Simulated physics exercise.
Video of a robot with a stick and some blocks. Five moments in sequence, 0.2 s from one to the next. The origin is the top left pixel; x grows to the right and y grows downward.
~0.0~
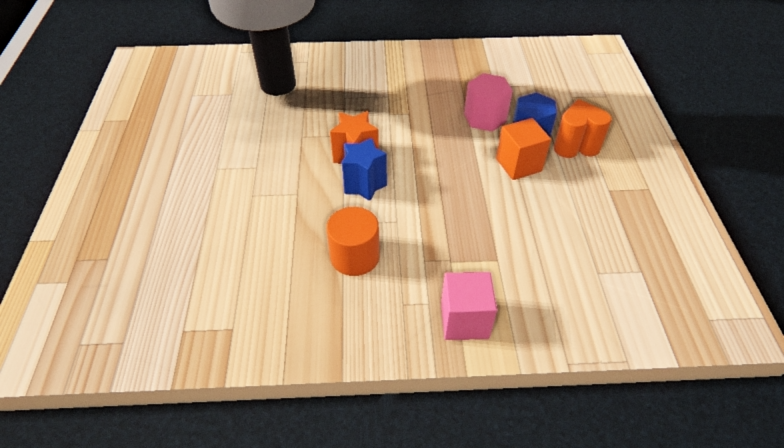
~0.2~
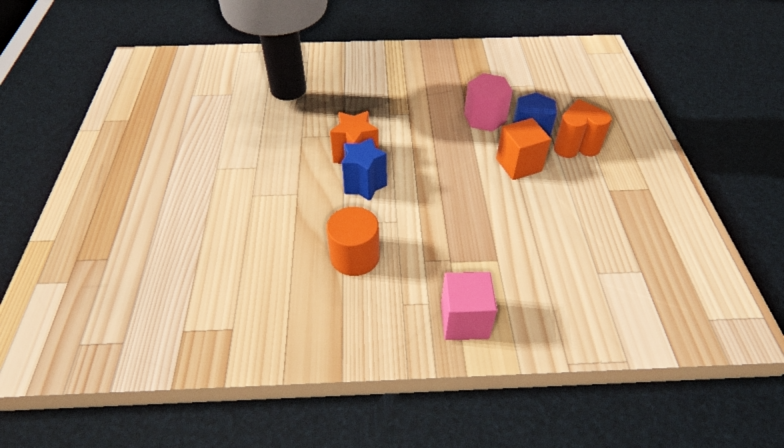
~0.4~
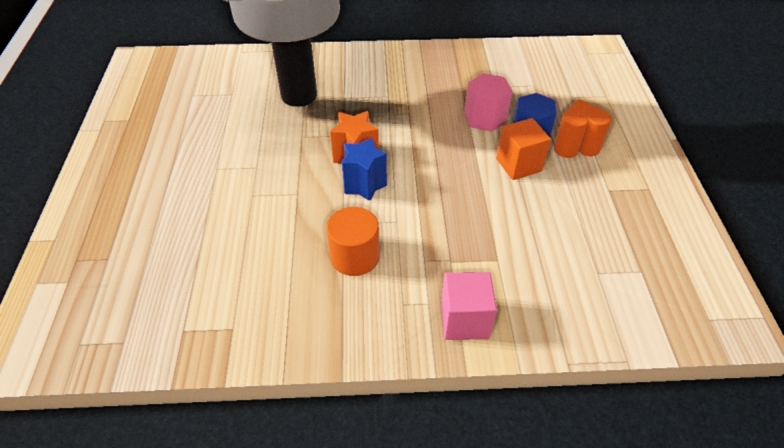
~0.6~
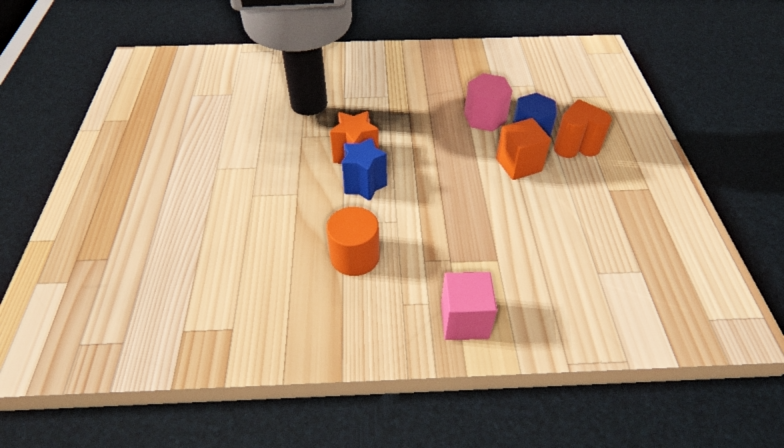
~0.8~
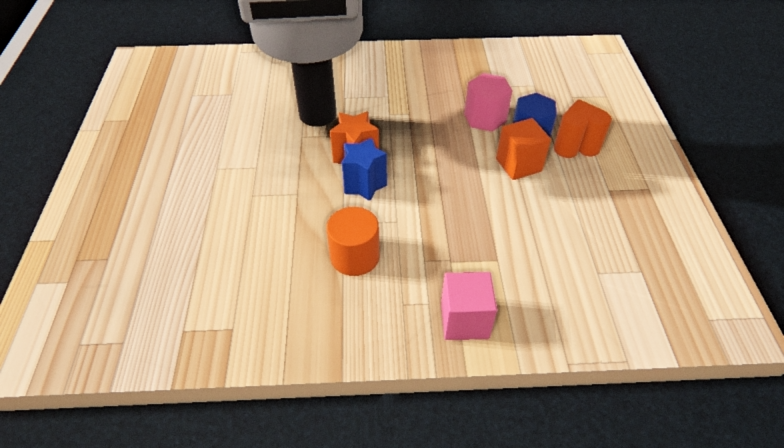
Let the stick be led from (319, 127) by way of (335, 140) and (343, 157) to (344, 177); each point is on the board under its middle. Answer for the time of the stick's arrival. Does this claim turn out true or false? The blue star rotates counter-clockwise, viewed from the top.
Verdict: False.
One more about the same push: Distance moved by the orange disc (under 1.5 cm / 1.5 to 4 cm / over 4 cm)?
I'd go with under 1.5 cm for this block.
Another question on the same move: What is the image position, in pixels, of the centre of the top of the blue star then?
Top centre: (387, 179).
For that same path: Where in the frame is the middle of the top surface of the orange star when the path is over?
Its top middle: (383, 149).
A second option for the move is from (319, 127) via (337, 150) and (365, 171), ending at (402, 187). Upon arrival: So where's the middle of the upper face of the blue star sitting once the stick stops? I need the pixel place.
The middle of its upper face will lie at (389, 181).
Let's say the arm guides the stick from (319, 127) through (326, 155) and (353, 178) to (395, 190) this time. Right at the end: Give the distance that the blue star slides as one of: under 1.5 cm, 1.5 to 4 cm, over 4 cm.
Upwards of 4 cm.
On the path given first. Halfway along, stick (339, 137); orange star (369, 137); blue star (372, 166), turned 20° clockwise.
At the end, stick (343, 165); orange disc not moved; orange star (383, 149), turned 70° anticlockwise; blue star (387, 179), turned 75° clockwise.
